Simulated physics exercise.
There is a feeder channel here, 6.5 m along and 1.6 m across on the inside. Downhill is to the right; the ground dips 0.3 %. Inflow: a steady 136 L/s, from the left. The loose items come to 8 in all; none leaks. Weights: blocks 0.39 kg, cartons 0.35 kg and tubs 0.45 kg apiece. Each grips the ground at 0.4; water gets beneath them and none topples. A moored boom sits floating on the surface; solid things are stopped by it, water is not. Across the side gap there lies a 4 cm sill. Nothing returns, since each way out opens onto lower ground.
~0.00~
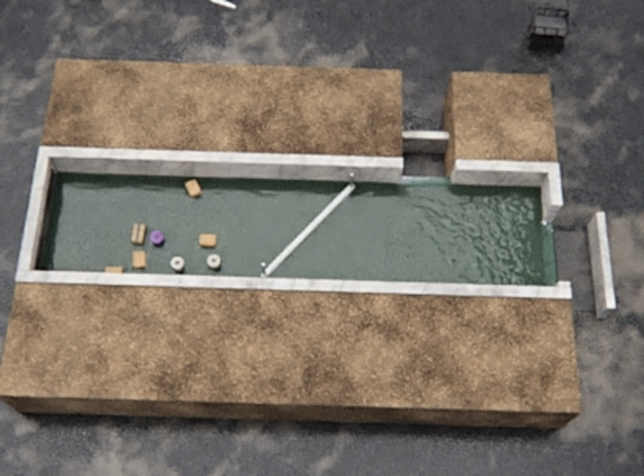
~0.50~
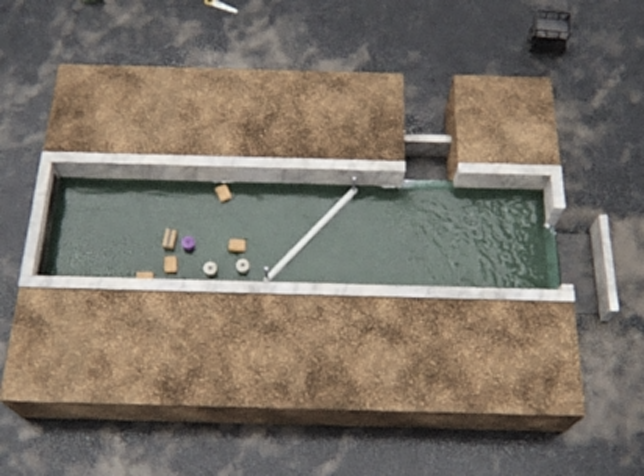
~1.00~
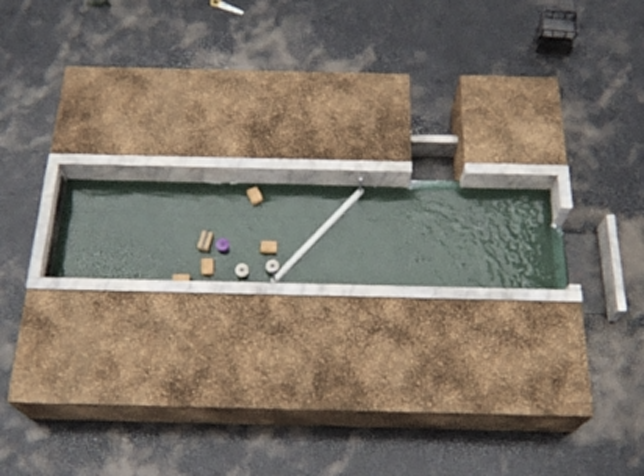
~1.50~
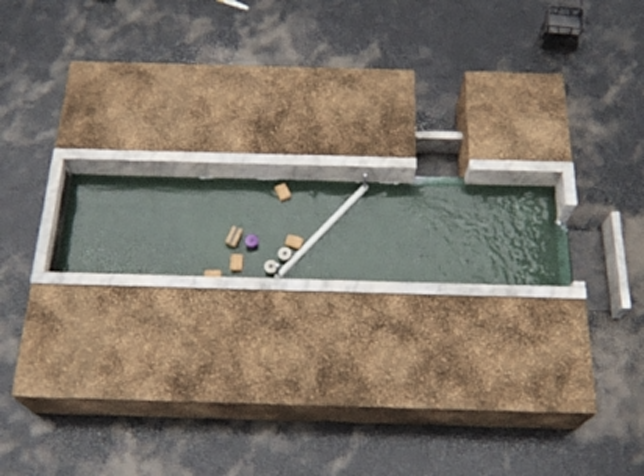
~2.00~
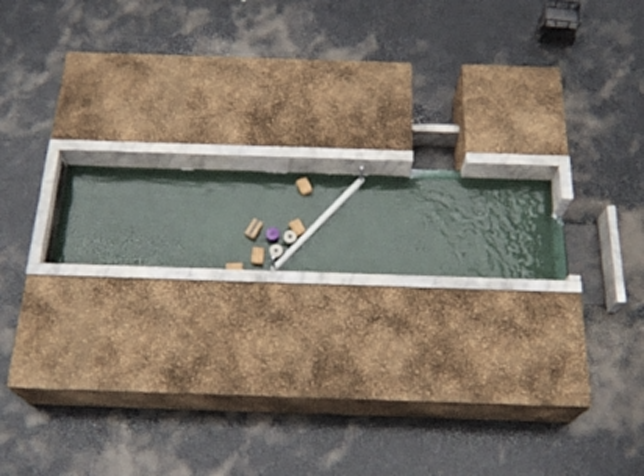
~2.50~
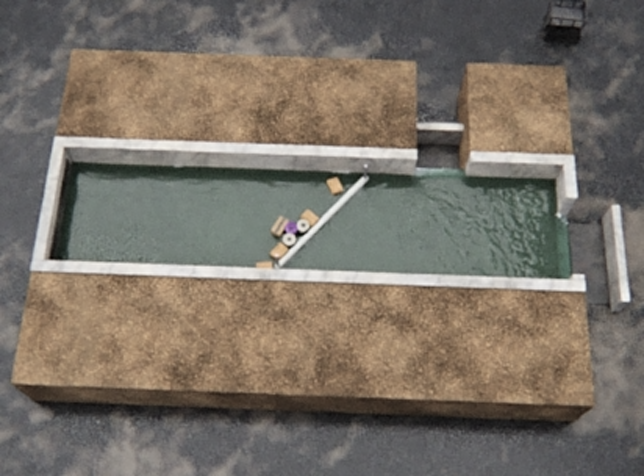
At first, several tan cartons, two pale tubs and a purple tub float in the left part of a green water channel. They drift steadily right toward a slanted white boom, the pale tubs reaching it first. Then most of the others bunch up against it, with one carton apart near its upper end.
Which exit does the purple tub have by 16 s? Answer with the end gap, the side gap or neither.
Neither one.
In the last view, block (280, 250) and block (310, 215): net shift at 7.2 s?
First one 200 cm, second one 150 cm.
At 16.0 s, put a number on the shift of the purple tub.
Around 200 cm from where it started.
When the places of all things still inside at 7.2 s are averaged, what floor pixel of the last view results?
Close to (325, 210).
After 3.5 s the purple tub is near (312, 217), 1.8 m from its start, afloat; 0 of 8 are out; 8 afloat.
After 7.2 s the purple tub is near (329, 200), 2.1 m from its start, afloat; 0 of 8 are out; 8 afloat.
After 12.0 s the purple tub is near (329, 200), 2.1 m from its start, afloat; 0 of 8 are out; 8 afloat.
After 16.0 s the purple tub is near (328, 201), 2.1 m from its start, afloat; 0 of 8 are out; 8 afloat.
